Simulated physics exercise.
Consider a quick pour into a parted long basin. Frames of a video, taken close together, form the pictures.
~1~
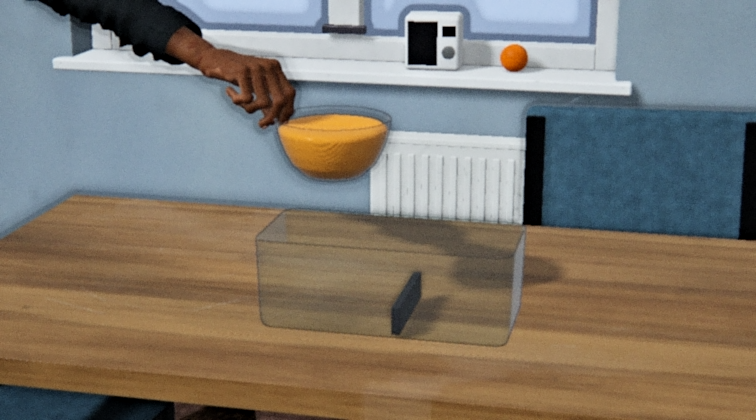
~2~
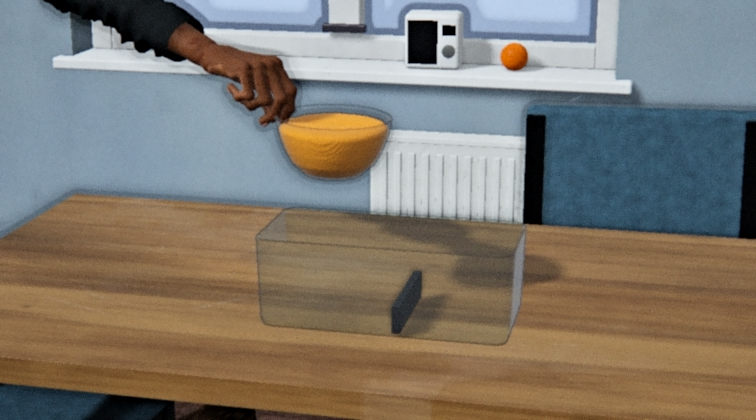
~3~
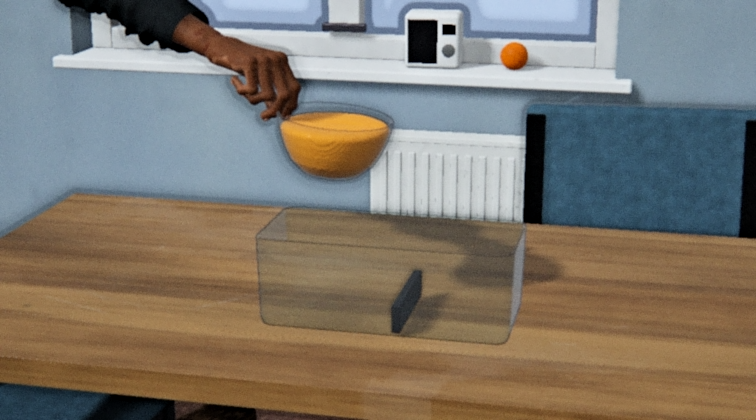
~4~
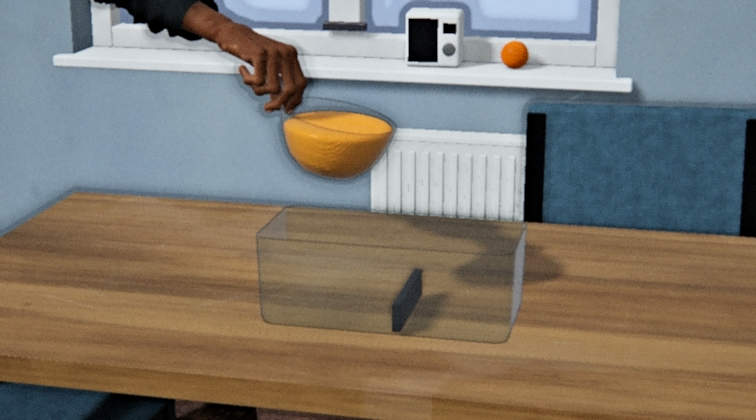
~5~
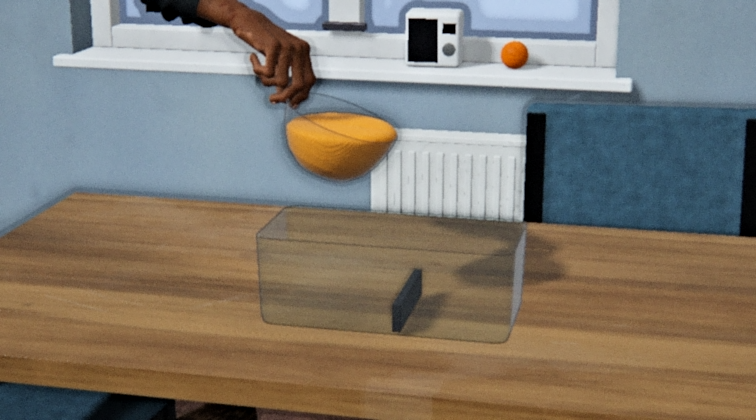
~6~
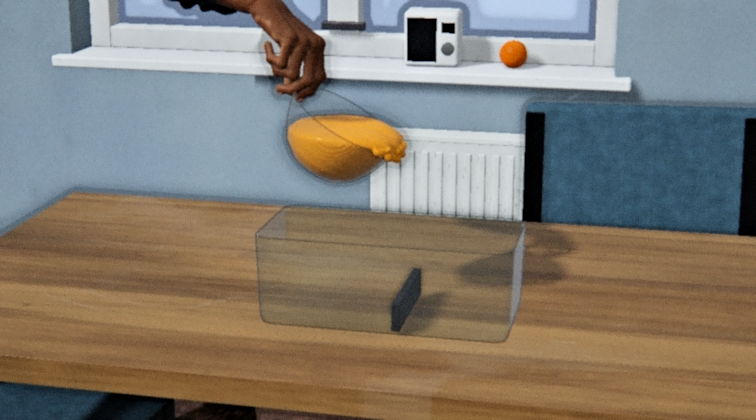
In the video, a hand holds a clear bowl of orange material above a transparent rectangular container with a dark divider on a wooden table, then tilts the bowl rightward until some of the material pushes past its lower rim.
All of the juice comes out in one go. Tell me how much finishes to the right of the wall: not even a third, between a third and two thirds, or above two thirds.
It works out to above two thirds.
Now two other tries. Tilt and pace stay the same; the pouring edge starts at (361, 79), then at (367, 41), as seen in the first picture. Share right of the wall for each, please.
Result, first then second: About 60 % and about 70 %.
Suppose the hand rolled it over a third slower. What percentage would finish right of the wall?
Close to 80 in a hundred.
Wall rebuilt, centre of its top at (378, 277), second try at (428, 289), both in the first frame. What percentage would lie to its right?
You'd get roughly 95 per cent the first time and roughly 50 per cent the second.
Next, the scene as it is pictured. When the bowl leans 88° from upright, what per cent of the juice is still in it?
Remaining fraction: Approx. 20 %.
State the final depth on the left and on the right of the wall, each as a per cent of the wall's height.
About 20 per cent on the left and 70 per cent on the right.
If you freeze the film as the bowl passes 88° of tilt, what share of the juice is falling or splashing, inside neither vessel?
Something close to 25 percent of it.
A moment on, the bowl is tipped on its side and 19 per cent is still to pour, 1 is left of the wall and 52 right of it.
Next, the bowl is tipped right over and 0 per cent is still to pour, 23 is left of the wall and 75 right of it.
Then the bowl is tipped right over and 0 per cent is still to pour, 25 is left of the wall and 75 right of it.
Later the bowl is tipped right over and 0 per cent is still to pour, 25 is left of the wall and 74 right of it.
At rest 25 per cent lies left of the wall, 74 right of it and 0 outside.
